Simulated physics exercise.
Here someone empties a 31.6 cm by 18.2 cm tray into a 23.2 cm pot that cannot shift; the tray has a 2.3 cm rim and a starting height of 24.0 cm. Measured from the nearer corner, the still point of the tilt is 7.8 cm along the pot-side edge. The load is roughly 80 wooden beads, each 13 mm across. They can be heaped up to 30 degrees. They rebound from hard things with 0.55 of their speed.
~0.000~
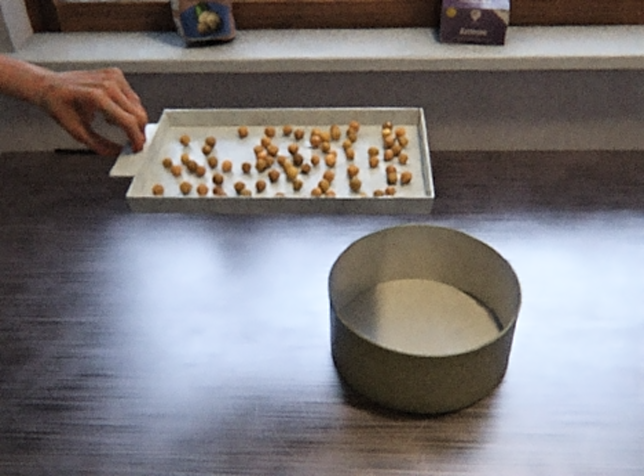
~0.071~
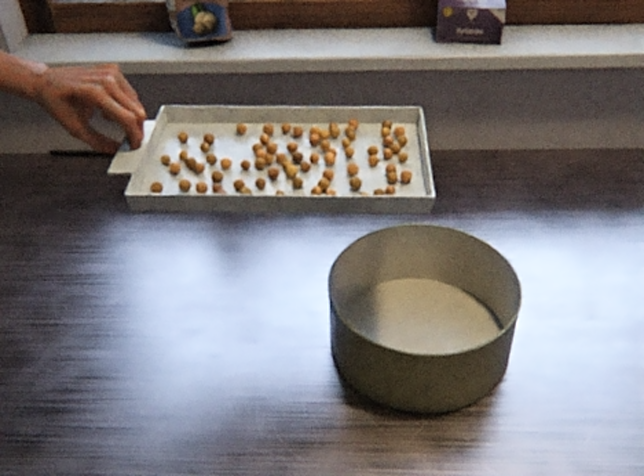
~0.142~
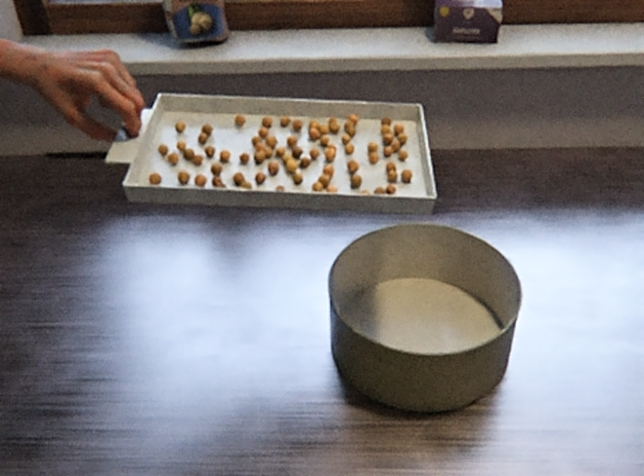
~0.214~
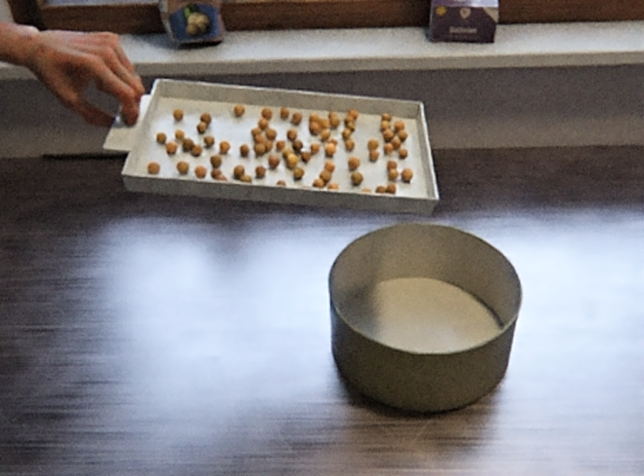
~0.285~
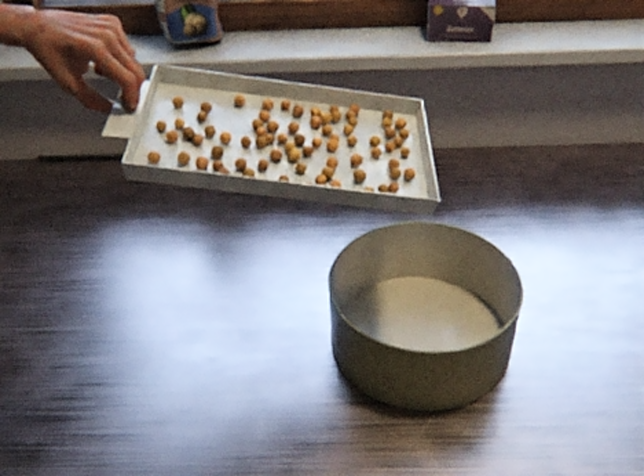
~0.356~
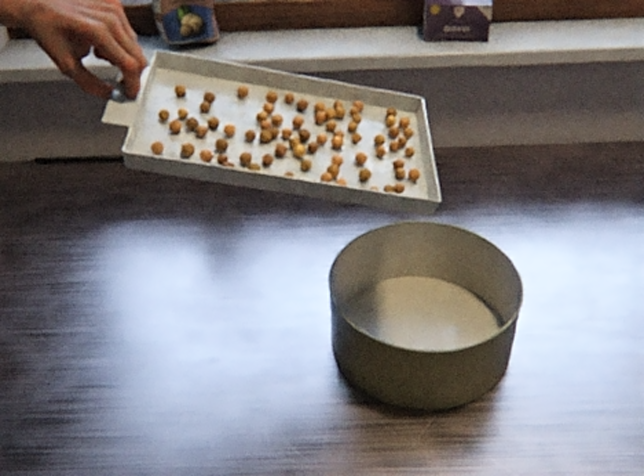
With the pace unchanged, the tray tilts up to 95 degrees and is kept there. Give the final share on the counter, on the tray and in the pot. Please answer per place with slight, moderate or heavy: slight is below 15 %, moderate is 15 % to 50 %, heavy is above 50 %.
Per place: Counter slight, left on the tray slight, pot heavy.
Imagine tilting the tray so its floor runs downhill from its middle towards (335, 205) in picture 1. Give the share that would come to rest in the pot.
That would be close to 95 per cent.
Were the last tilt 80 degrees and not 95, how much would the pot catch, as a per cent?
Roughly 5 %.
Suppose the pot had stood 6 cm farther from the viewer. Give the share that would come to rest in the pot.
In that case some 70 per cent.
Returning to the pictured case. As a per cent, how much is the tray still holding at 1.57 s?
Around 95 percent.
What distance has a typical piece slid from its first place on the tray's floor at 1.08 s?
About 10 cm.
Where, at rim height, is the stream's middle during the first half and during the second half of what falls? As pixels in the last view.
I'd mark about (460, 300) for the first half, then (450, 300) for the second.
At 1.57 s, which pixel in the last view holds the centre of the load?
(414, 165) or thereabouts.
After 1.08 s, tilt 52 degrees; the tray holds 100 %, the pot 0 %.
After 1.57 s, tilt 77 degrees; the tray holds 95 %, the pot 5 %.
After 2.12 s, tilt 95 degrees; the tray holds 25 %, the pot 35 %.
By 3.4 s all is still; counter 0 %, tray 0 %, pot 100 %.
